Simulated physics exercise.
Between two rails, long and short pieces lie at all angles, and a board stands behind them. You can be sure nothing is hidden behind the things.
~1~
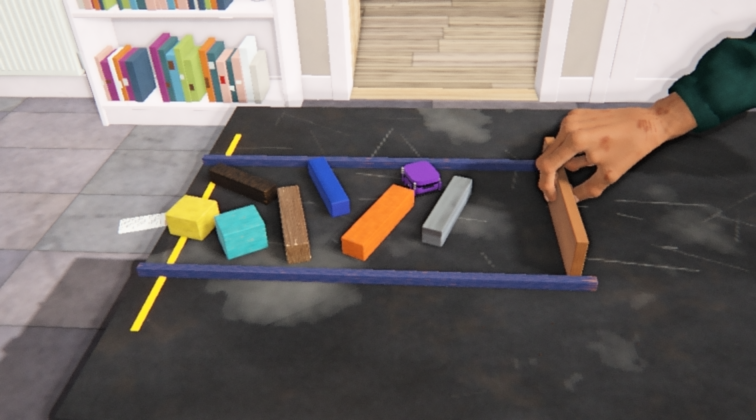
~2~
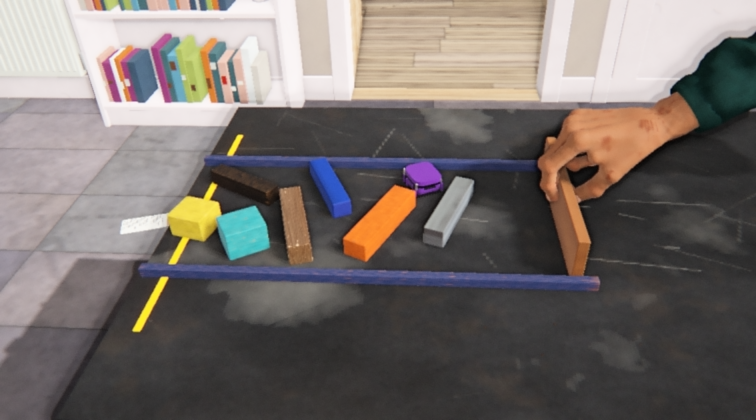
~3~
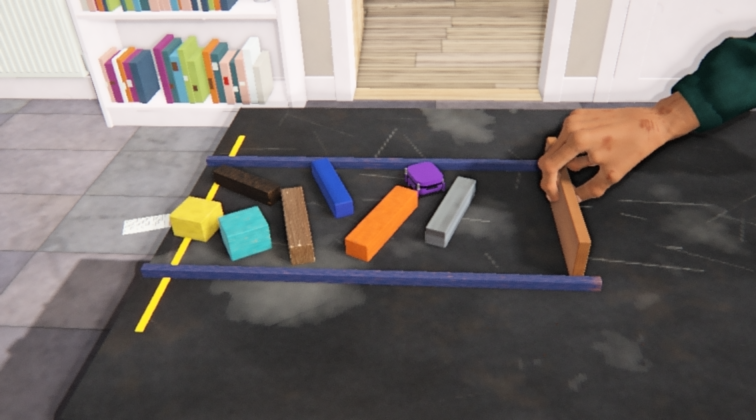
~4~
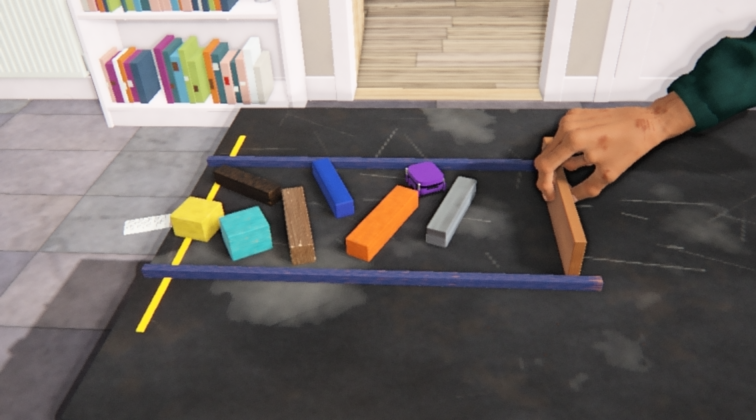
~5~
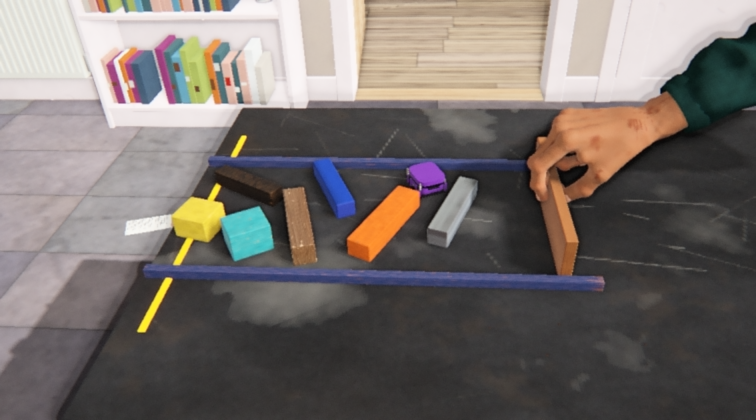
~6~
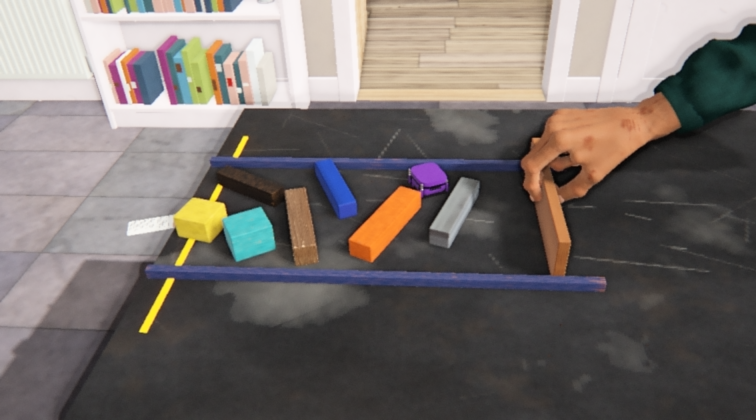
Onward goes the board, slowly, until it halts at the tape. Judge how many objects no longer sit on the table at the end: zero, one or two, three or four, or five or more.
After the push, at least five have dropped.
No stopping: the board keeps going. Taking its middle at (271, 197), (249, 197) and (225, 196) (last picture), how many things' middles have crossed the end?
Taking the places in turn, the counts are 1, 3 and 5.
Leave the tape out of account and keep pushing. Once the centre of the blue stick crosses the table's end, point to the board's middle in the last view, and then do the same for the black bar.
Its middle is about (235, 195) and about (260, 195).
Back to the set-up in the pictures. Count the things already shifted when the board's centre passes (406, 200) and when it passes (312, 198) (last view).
First 3, then 8.
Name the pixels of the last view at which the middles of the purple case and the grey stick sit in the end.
Taking them in turn, first comes (203, 172), then (194, 207).
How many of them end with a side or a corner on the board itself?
2 of them.
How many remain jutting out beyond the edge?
My count gives 1.
Early on, none off yet; yellow block at rest near (201, 220); black bar at rest near (250, 186); turquoise block at rest near (249, 234).
A while later, none off yet; yellow block travelled a little near (188, 217); black bar travelled a little near (222, 182); turquoise block travelled about its own width near (199, 240).
Finally, the number that fall off is five or more; lost, orange bar, blue stick, brown bar, turquoise block, black bar and yellow block.
